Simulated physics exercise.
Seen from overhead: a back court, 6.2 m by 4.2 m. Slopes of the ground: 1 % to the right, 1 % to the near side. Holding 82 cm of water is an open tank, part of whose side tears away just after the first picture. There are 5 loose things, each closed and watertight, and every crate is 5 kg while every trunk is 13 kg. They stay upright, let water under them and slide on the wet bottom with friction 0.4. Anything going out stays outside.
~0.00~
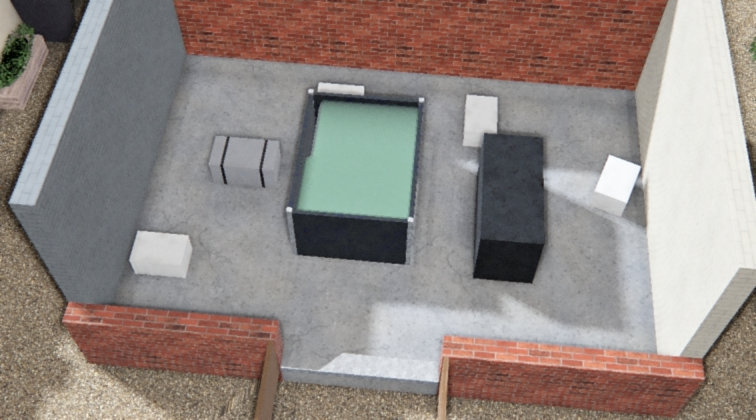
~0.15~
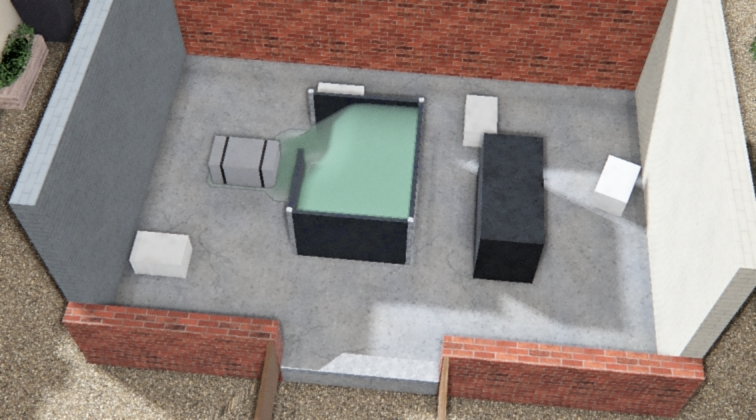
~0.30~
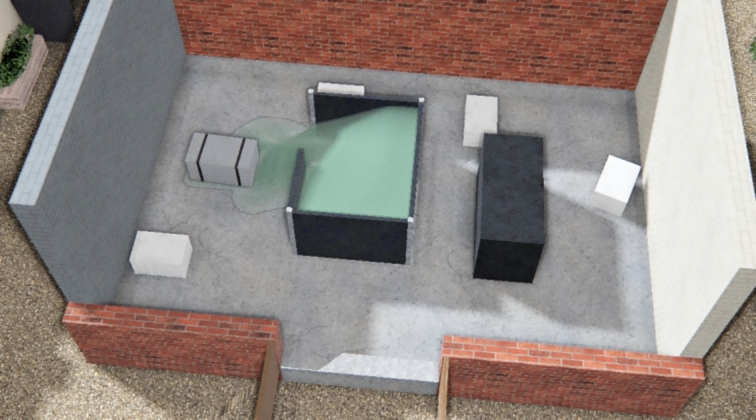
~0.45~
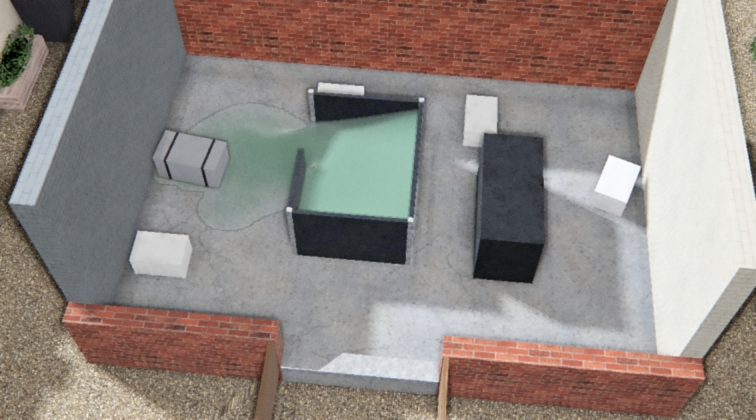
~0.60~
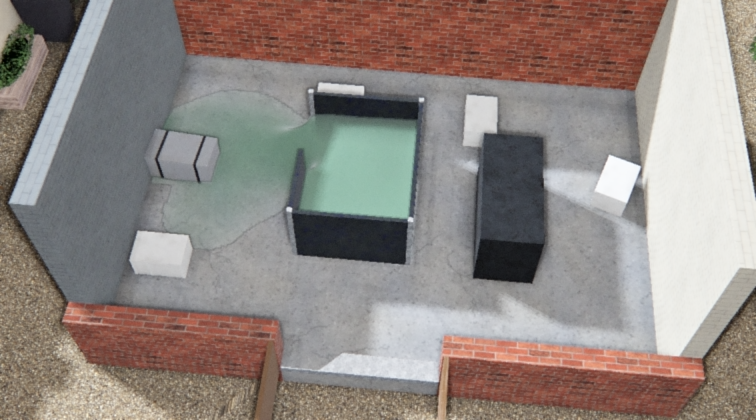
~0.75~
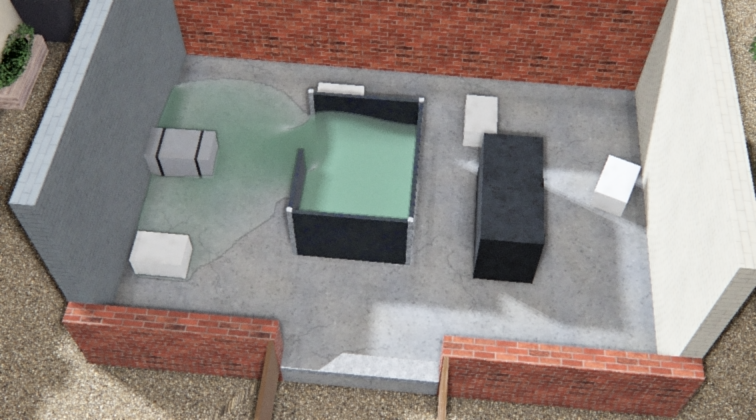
Green water burst through the left side of an open black tank and spread across the grey floor, pushing a strapped grey trunk left towards the wall while the pale blocks around it stayed put.
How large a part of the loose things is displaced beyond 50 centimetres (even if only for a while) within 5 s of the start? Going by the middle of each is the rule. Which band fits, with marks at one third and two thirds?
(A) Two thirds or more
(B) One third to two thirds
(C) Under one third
Two thirds or more (A).
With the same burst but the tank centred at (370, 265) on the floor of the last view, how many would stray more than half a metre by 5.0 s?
That gives 4 of them.
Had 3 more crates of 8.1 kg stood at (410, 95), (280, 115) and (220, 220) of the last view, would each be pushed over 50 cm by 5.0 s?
One after another they come out above it, above it, above it.
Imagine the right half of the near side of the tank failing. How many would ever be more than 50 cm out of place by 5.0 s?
Then 1 of them would.
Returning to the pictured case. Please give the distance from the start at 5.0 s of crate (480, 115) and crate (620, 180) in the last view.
Shifts in order: 200 cm; 60 cm.
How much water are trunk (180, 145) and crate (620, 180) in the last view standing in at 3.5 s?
Around 16 cm and 0 cm.
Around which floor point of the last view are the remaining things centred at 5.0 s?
It sits at about (572, 244).
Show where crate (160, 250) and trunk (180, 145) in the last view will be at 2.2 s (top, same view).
Roughly (227, 302), then roughly (164, 192).
After 1.1 s 1 of 5 are over 50 cm from their spots; 1 afloat.
After 2.2 s 2 of 5 are over 50 cm from their spots; 2 afloat.
After 3.5 s 4 of 5 are over 50 cm from their spots; 2 afloat.
After 5.0 s 5 of 5 are over 50 cm from their spots, and 5 have been at some point; 4 afloat.
